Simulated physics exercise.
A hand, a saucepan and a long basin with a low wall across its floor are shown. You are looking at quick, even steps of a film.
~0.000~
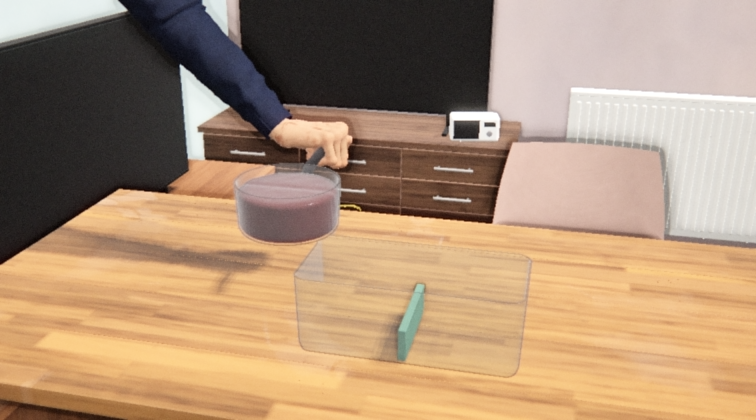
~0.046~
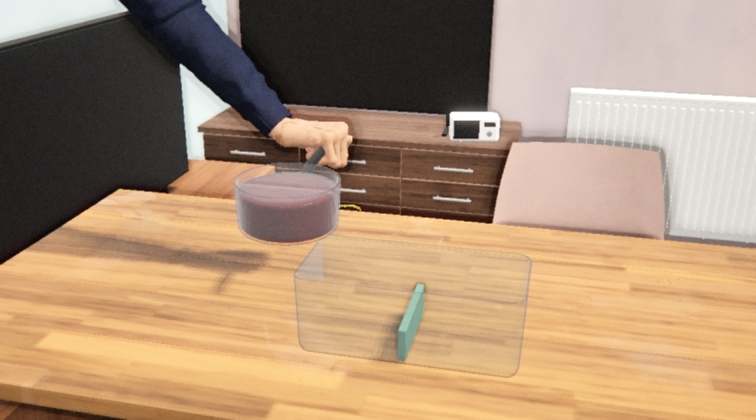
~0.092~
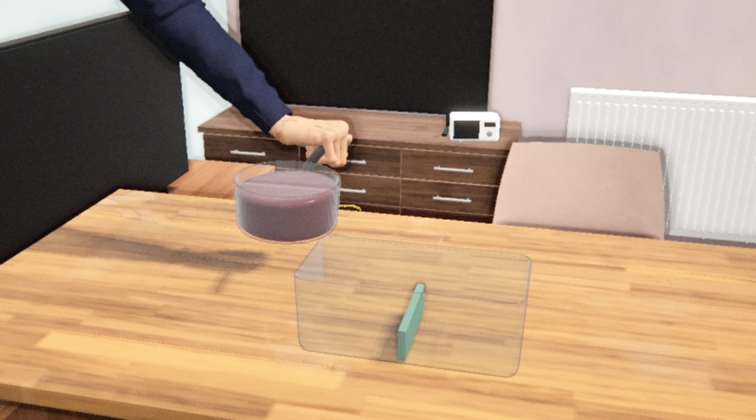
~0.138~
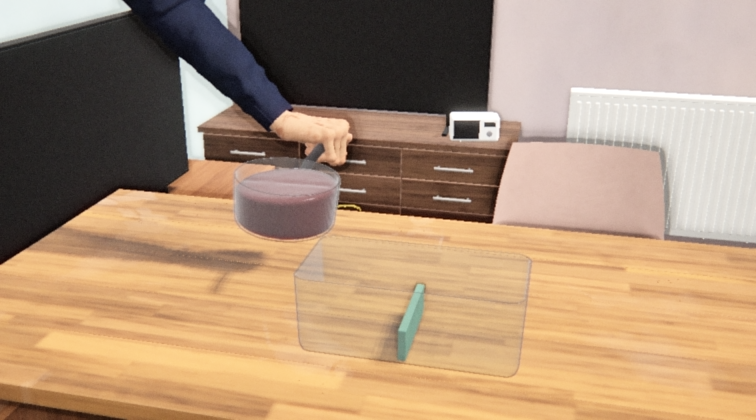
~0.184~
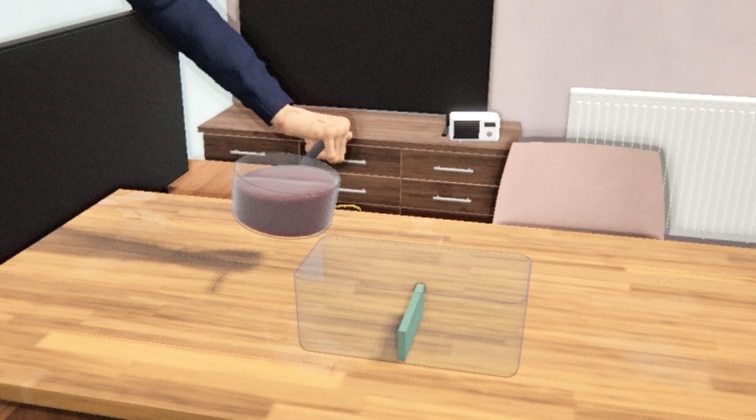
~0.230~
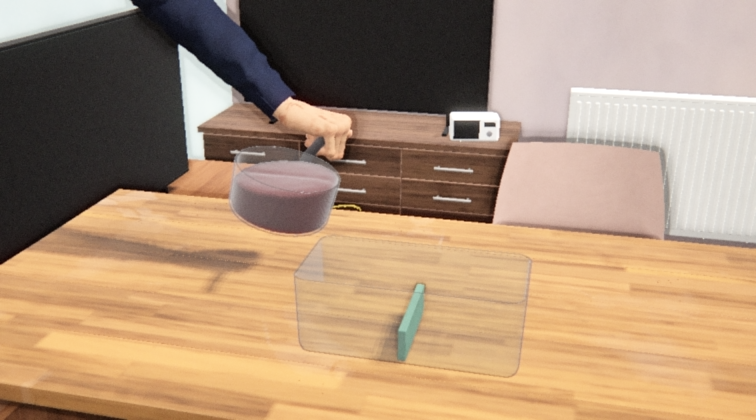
In this clip, a hand holds a clear saucepan of dark red wine above a wooden table, gradually tilting it slightly to the right as its left side rises, while a transparent basin with a low green wall stays still.
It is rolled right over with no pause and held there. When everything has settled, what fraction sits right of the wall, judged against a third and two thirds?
The share right of the wall is left at a third to two thirds.
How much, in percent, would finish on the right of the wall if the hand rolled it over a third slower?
Around 40 percent.
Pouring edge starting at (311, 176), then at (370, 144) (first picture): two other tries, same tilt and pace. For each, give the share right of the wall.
It would come to near 15 per cent, and then near 90 per cent.
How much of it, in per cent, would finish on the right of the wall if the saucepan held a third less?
About 35 in a hundred.
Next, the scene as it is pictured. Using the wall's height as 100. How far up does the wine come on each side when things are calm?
Levels: Left around 40 per cent, right around 50 per cent.
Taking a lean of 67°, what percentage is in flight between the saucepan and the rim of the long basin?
Estimate: Some 35 per cent.
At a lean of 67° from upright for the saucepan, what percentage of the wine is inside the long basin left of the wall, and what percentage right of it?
The left part holds around 5 percent, the right part 0 percent.
A moment on, the saucepan is tipped part way and 60 per cent is still to pour, 7 is left of the wall and 0 right of it.
Next, the saucepan is tipped on its side and 13 per cent is still to pour, 21 is left of the wall and 46 right of it.
Then the saucepan is tipped on its side and 3 per cent is still to pour, 38 is left of the wall and 56 right of it.
Later the saucepan is tipped on its side and 1 per cent is still to pour, 42 is left of the wall and 56 right of it.
In the end 43 per cent lies left of the wall, 56 right of it and 1 outside.
